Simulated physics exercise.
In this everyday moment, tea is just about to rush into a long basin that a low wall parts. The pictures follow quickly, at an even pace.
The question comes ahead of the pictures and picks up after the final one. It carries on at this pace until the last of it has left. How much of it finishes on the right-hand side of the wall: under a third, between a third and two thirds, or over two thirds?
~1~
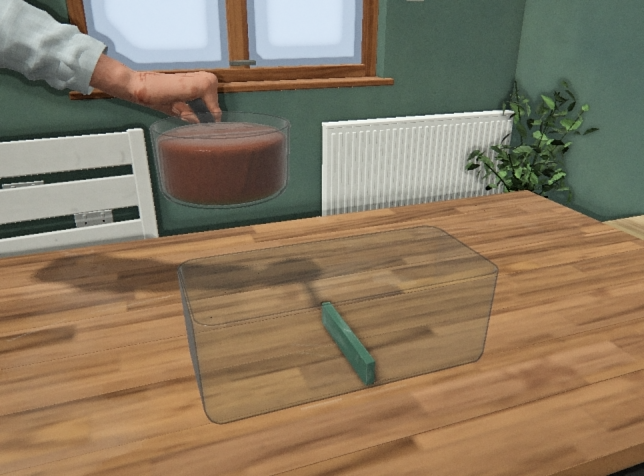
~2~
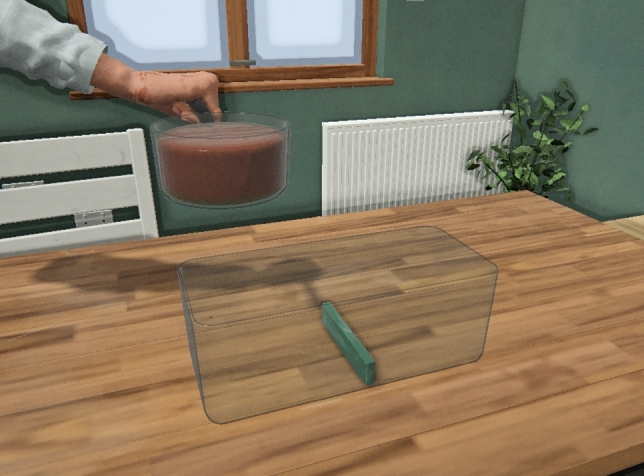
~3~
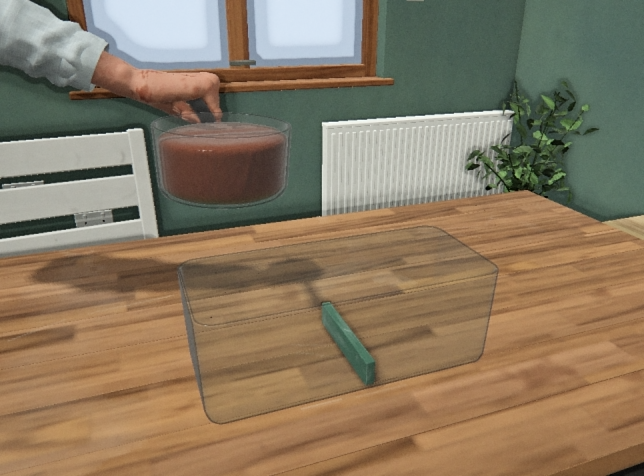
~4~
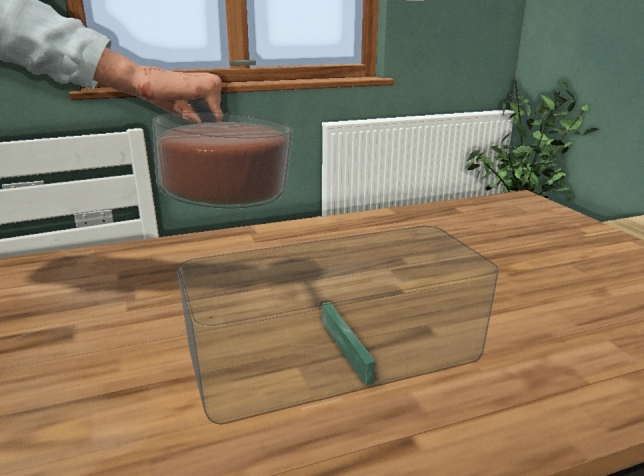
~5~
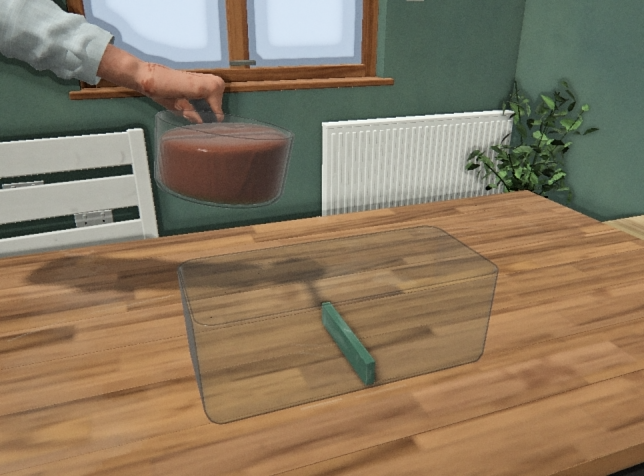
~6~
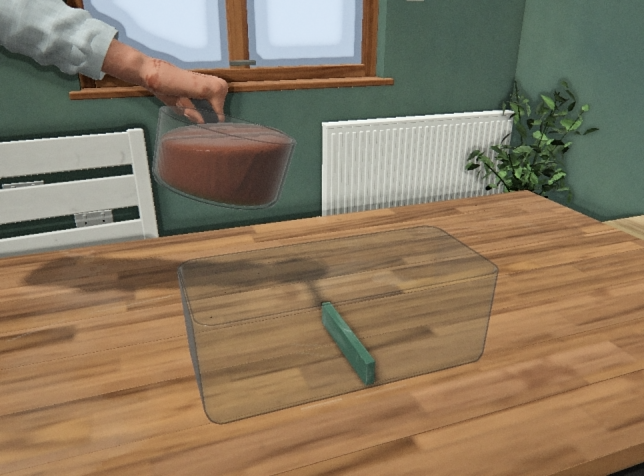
Most likely one third to two thirds will rest right of the wall.
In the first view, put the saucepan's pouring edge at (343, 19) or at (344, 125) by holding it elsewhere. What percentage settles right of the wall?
85 and 85 per cent.
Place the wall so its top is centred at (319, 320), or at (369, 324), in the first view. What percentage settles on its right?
About 75 % and 15 %.
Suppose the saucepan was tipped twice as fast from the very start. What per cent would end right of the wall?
Somewhere near 30 percent.
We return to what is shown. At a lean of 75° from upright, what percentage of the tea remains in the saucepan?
My estimate is close to 40 percent remaining.
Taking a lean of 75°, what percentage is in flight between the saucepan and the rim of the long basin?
Share in flight: Approx. 35 %.
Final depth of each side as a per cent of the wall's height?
Roughly 40 left of the wall, roughly 50 right of it.
A moment on, the saucepan is tipped on its side and 40 per cent is still to pour, 7 is left of the wall and 16 right of it.
Next, the saucepan is tipped right over and 4 per cent is still to pour, 38 is left of the wall and 52 right of it.
Then the saucepan is tipped right over and 0 per cent is still to pour, 46 is left of the wall and 53 right of it.
Later the saucepan is tipped right over and 0 per cent is still to pour, 46 is left of the wall and 53 right of it.
Finally, 46 per cent lies left of the wall, 53 right of it and 1 outside.
